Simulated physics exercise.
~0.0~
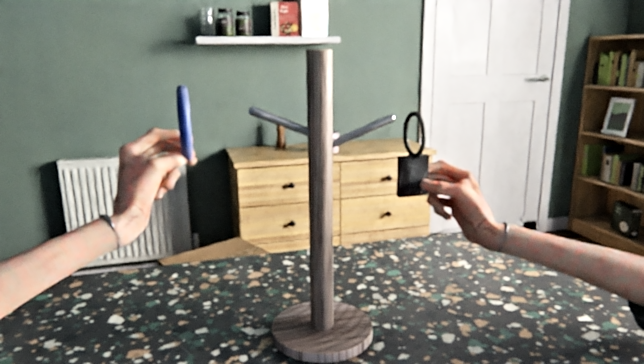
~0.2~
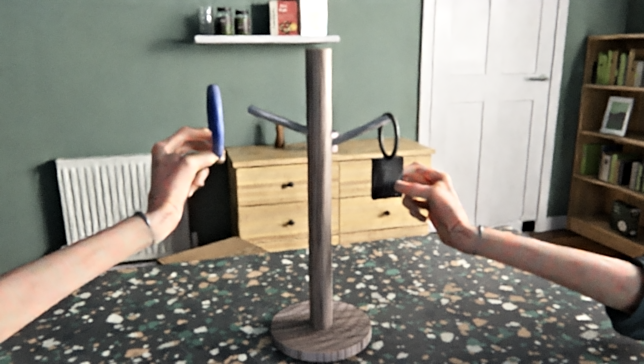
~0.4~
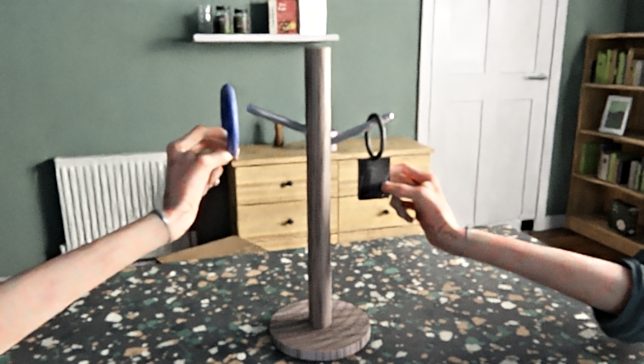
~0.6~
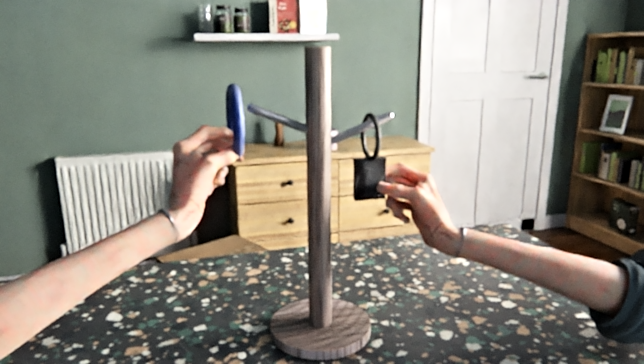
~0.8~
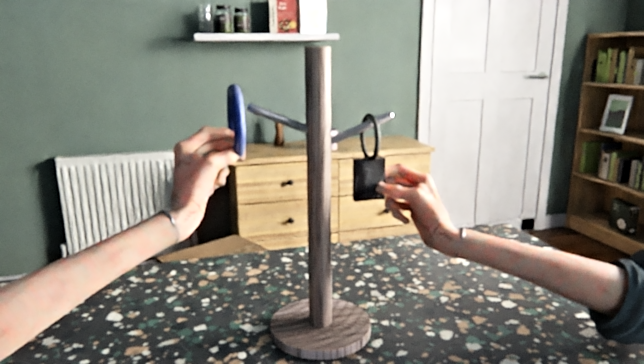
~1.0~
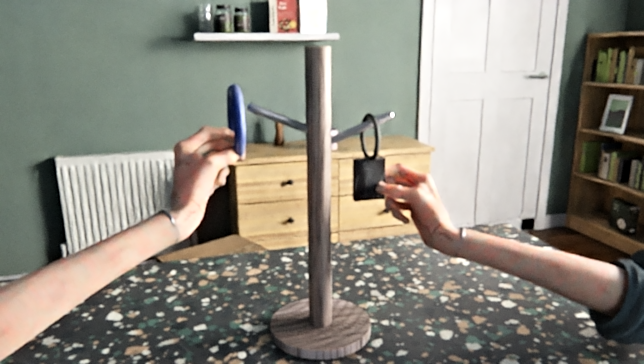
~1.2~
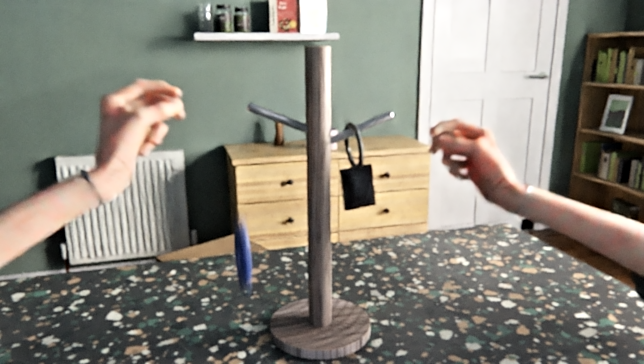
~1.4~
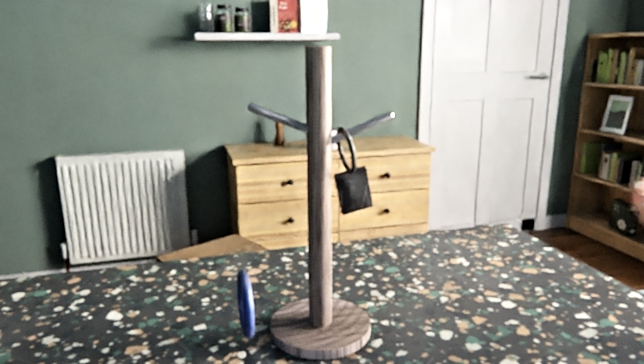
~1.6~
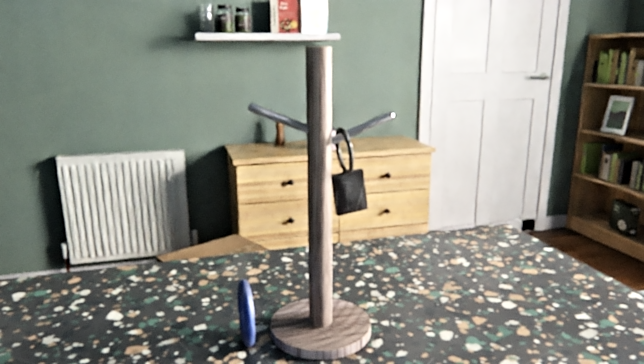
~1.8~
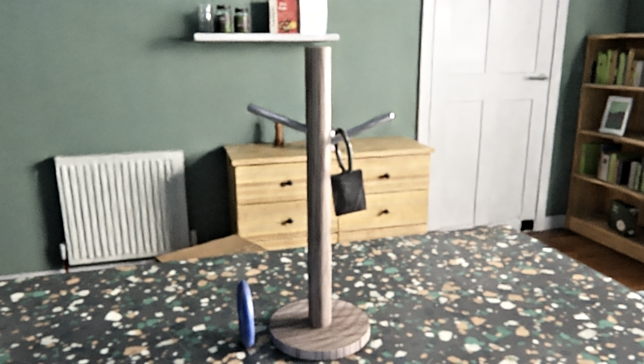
Two hands release a black tag, which stays hooked, and blue tape, which drops down.
